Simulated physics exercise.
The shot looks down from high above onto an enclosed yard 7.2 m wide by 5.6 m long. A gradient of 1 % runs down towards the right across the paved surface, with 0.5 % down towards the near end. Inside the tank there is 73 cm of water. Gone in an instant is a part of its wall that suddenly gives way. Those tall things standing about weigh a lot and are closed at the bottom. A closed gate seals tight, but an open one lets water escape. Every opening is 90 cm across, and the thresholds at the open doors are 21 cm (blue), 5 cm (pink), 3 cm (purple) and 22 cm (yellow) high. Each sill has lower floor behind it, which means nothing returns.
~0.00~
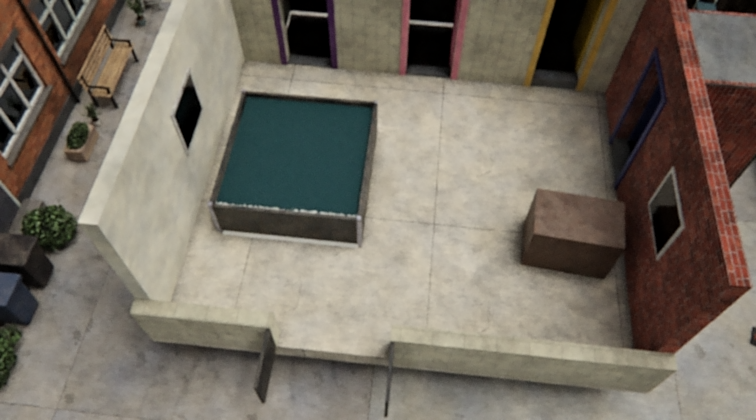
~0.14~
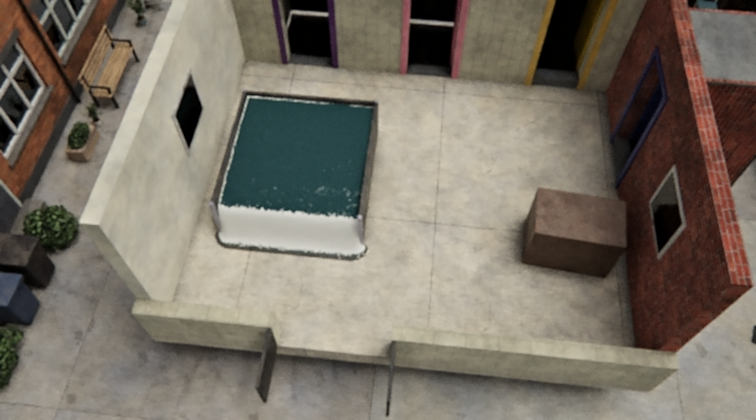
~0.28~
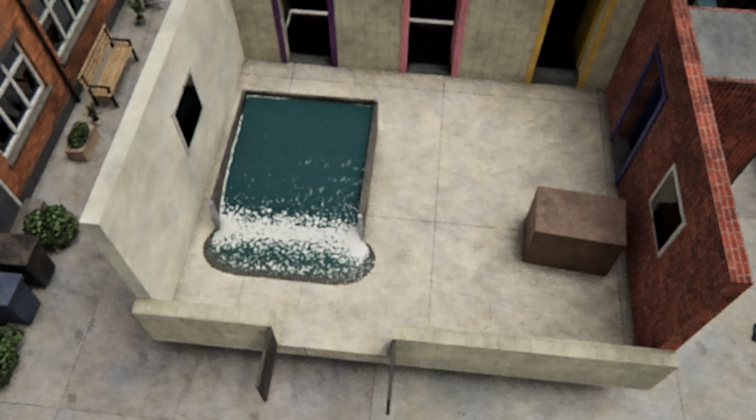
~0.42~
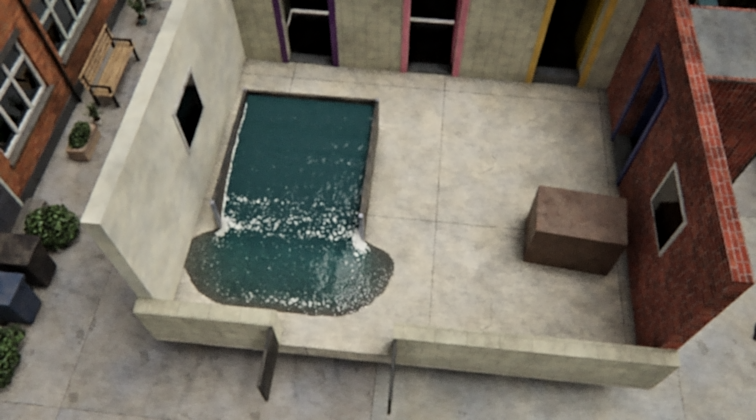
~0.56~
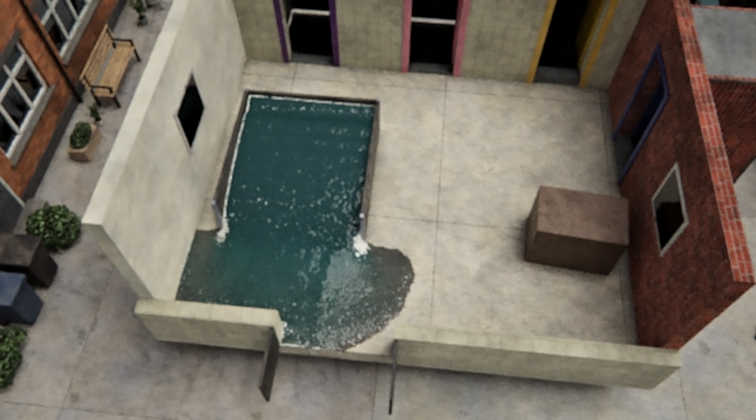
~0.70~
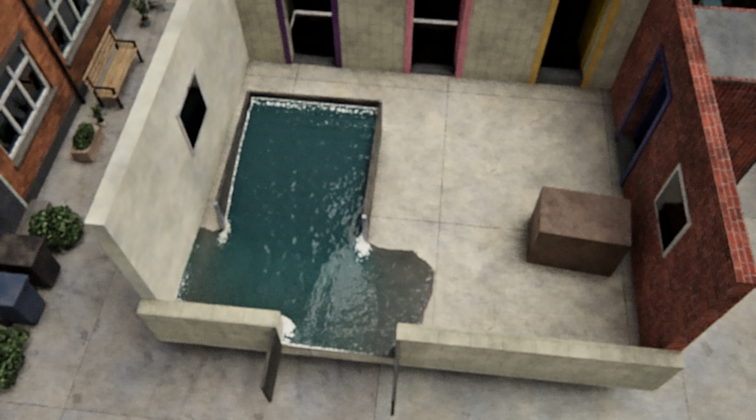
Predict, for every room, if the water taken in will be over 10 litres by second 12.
Outcome: The blue door will hold enough water back. The pink door will hold enough water back. The purple door will not hold enough water back. The yellow door will hold enough water back.
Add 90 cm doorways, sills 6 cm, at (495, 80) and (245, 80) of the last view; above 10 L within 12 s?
Less, more.
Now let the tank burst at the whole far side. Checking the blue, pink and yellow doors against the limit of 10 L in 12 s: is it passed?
Log - blue: Threshold not reached, pink: Threshold topped, yellow: Threshold not reached.
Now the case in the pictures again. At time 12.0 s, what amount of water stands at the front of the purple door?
The mean depth is around 2.0 cm.
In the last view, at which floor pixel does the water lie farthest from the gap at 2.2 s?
About (596, 362) in the last view.
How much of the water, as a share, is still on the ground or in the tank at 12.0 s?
I'd say close to 48 percent is still there.
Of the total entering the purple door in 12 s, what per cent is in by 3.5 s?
I'd say close to 0 percent.
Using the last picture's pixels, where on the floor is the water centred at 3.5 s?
The water is centred near (302, 232).
After 1.4 s water covers 20 % of the floor and is deepest (56 cm) near (173, 318); blue door not reached, pink door not reached, purple door not reached, yellow door not reached.
After 2.2 s water covers 25 % of the floor and is deepest (48 cm) near (173, 318); blue door not reached, pink door not reached, purple door not reached, yellow door not reached.
After 3.5 s water covers 40 % of the floor and is deepest (36 cm) near (250, 60); blue door not reached, pink door not reached, purple door not reached, yellow door not reached.
After 7.0 s water covers 80 % of the floor and is deepest (18 cm) near (633, 366); blue door 3 cm at the sill, 0 L in, pink door 2 cm at the sill, 0 L in, purple door 5 cm at the sill, 39 L in, yellow door 6 cm at the sill, 0 L in.
After 12.0 s water covers 95 % of the floor and is deepest (11 cm) near (619, 240); blue door 7 cm at the sill, 0 L in, pink door 2 cm at the sill, 0 L in, purple door 2 cm at the sill, 44 L in, yellow door 5 cm at the sill, 0 L in.
